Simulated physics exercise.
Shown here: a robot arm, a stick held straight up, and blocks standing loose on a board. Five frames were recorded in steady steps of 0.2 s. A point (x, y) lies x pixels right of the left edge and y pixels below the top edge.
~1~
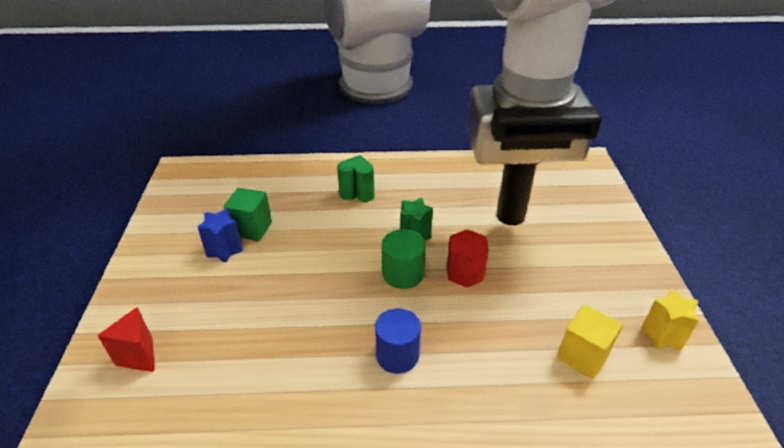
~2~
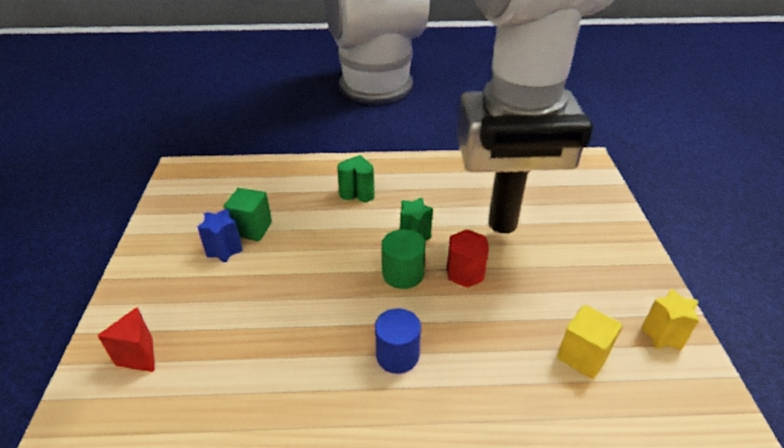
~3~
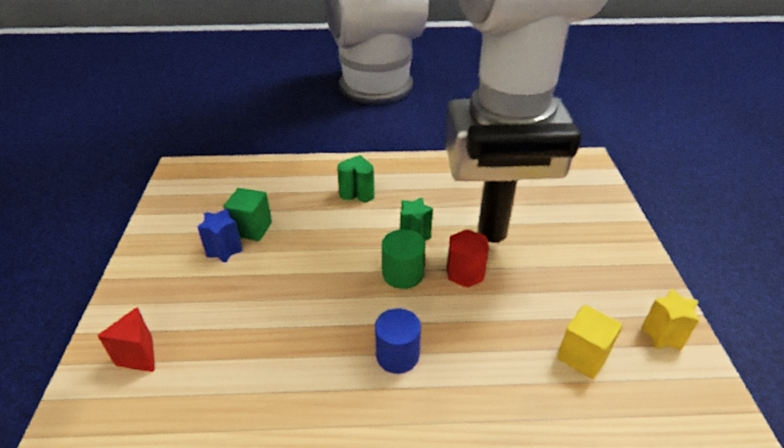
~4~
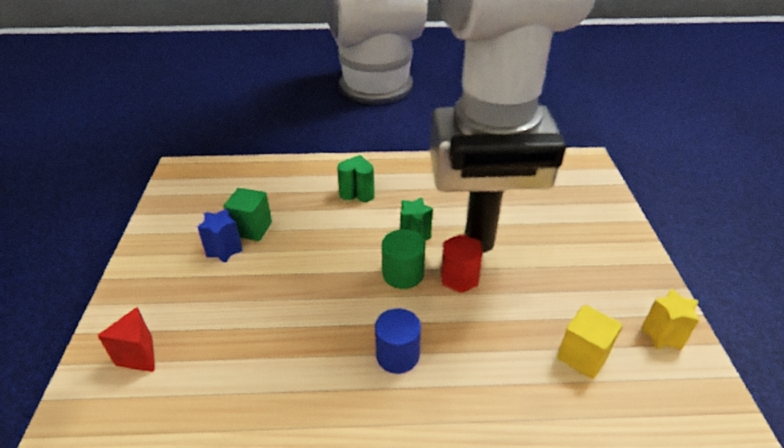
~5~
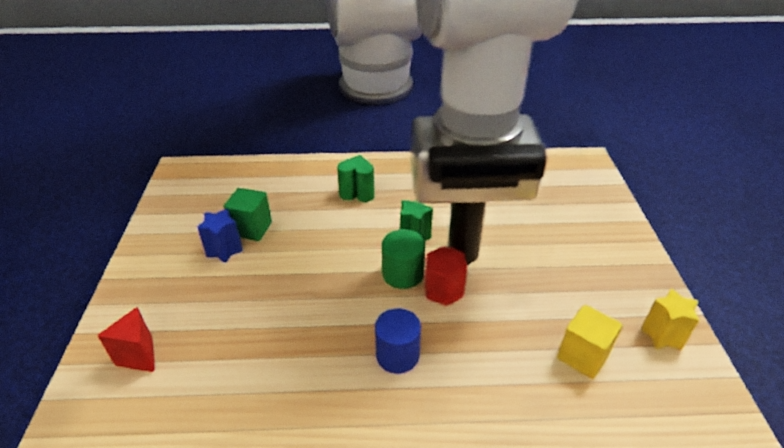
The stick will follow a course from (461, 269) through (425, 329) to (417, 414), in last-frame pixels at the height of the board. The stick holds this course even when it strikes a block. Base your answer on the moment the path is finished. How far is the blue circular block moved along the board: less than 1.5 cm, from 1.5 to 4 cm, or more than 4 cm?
Range: 1.5 to 4 cm.
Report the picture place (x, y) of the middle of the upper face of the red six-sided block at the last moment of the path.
The spot you're after is about (381, 313) in the image.
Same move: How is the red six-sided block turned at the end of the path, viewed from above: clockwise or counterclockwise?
Clockwise rotation.
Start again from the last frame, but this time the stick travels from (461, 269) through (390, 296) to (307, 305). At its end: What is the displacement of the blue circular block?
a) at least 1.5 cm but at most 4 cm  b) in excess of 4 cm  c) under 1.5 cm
Option c.
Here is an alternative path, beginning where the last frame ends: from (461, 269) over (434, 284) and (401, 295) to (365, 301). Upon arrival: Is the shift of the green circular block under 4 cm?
I'd say yes.
On the path given first. One third of the way, stick (437, 293); blue circular block (394, 331); red six-sided block (409, 296), turned 30° clockwise.
Two thirds of the way, stick (421, 340); blue circular block (372, 352); red six-sided block (381, 313), turned 70° clockwise.
At the end, stick (418, 400); blue circular block (372, 352); green circular block unmoved; red six-sided block (381, 313), turned 70° clockwise.
